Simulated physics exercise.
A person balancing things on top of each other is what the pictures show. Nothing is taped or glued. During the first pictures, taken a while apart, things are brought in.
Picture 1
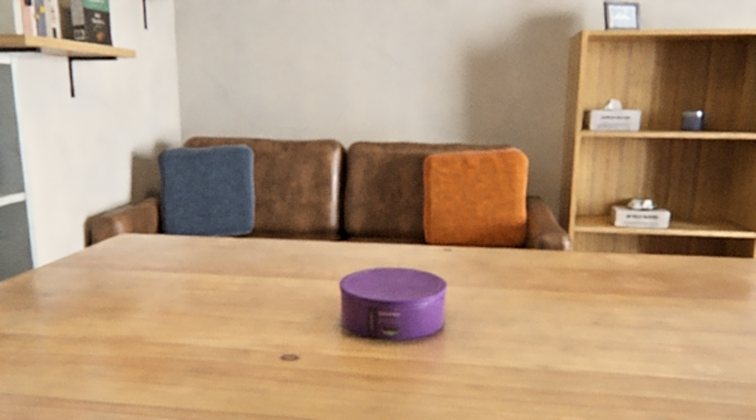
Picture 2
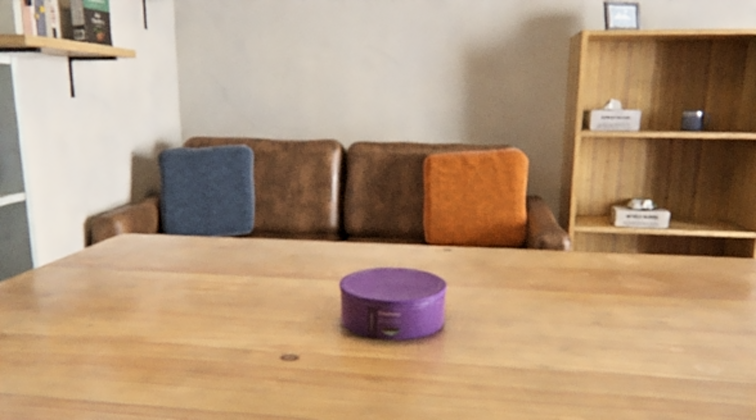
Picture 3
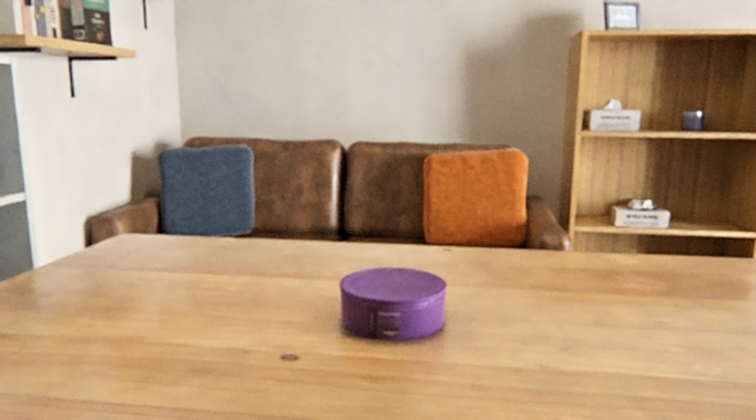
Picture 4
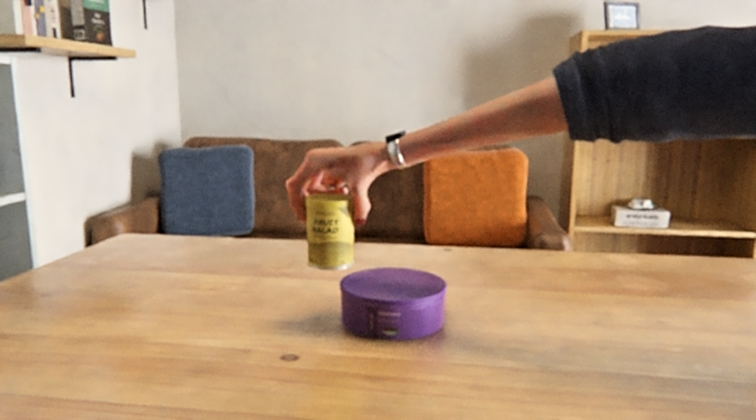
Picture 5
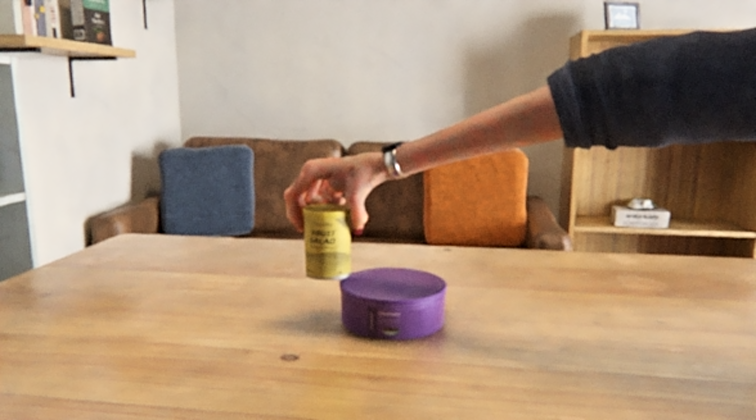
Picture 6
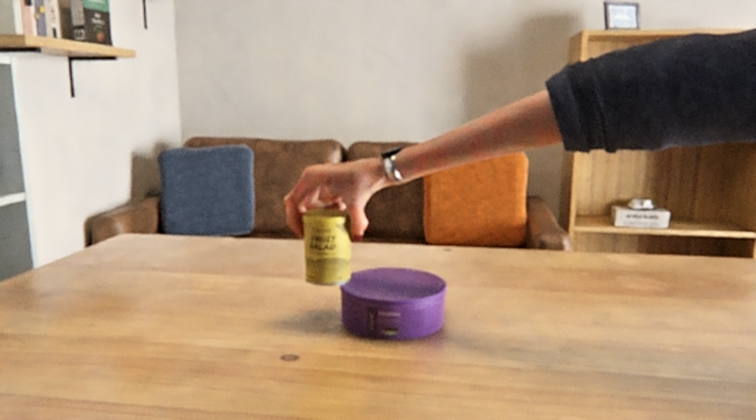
An arm reached in from the right over a wooden table, where a purple tub had been sitting alone, and lowered a yellow tin slightly to the tub's left edge, keeping hold of it.
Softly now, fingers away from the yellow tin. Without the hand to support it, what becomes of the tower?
The tower collapses.
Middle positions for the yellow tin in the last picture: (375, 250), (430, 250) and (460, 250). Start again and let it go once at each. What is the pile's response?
Try one: It stands firm; try two: It stands firm; try three: It topples.
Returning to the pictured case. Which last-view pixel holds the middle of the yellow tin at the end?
I'd point to roughly (276, 291).
Then, 0.20 s on from there, yellow tin turned 15° from how it was put near (320, 251).
Then, 0.30 s on from there, yellow tin now fallen.
Then, 0.40 s on from there, things are still on the move.
In the end, fallen, yellow tin; purple tub unmoved. At the end, from the last picture's camera, yellow tin near (277, 291). The pile loses its balance.
